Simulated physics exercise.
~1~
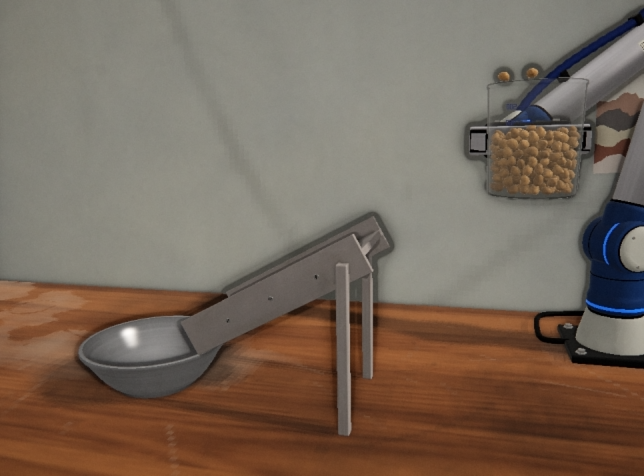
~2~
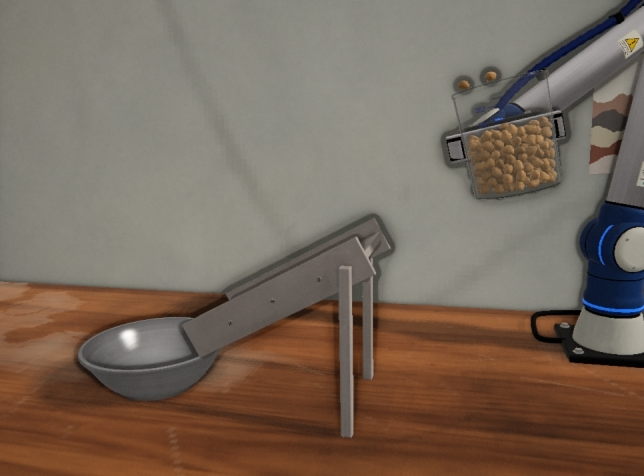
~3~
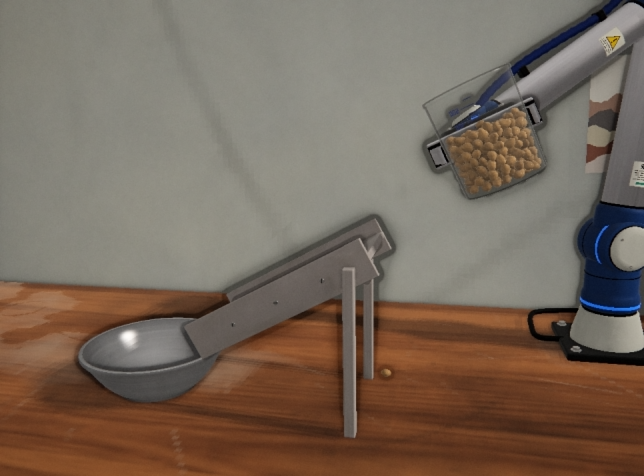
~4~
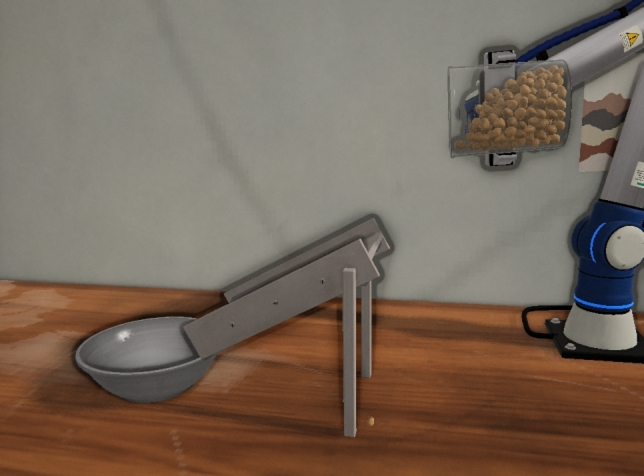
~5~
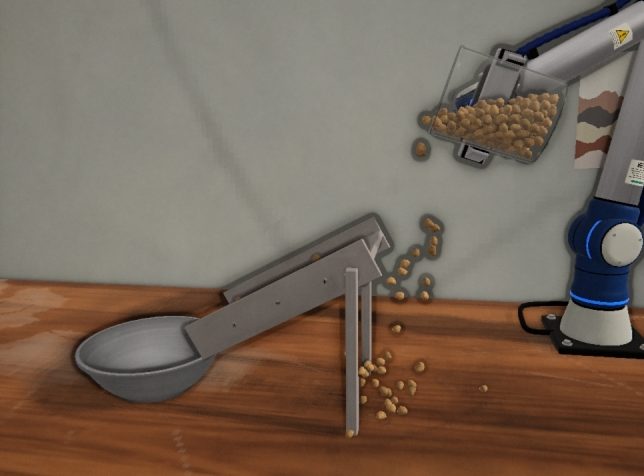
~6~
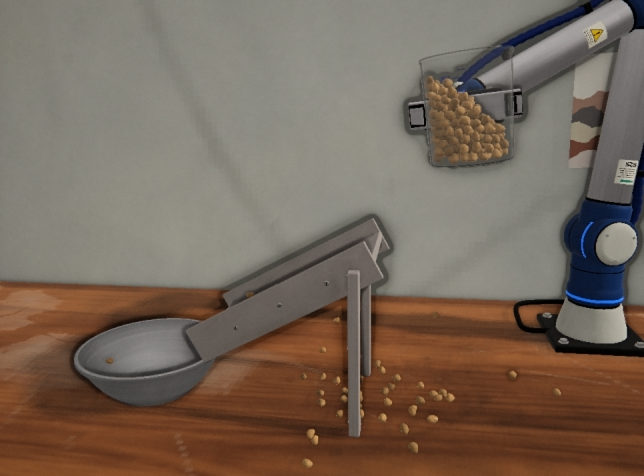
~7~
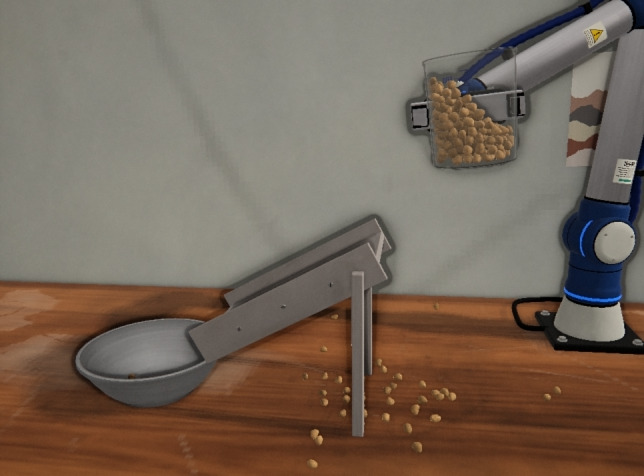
Above a wooden table, a robot arm moved a clear cup of dried beans left, tipped it sideways and righted it, spilling some around the chute's legs, while most stayed in the cup and very few reached the grey bowl.
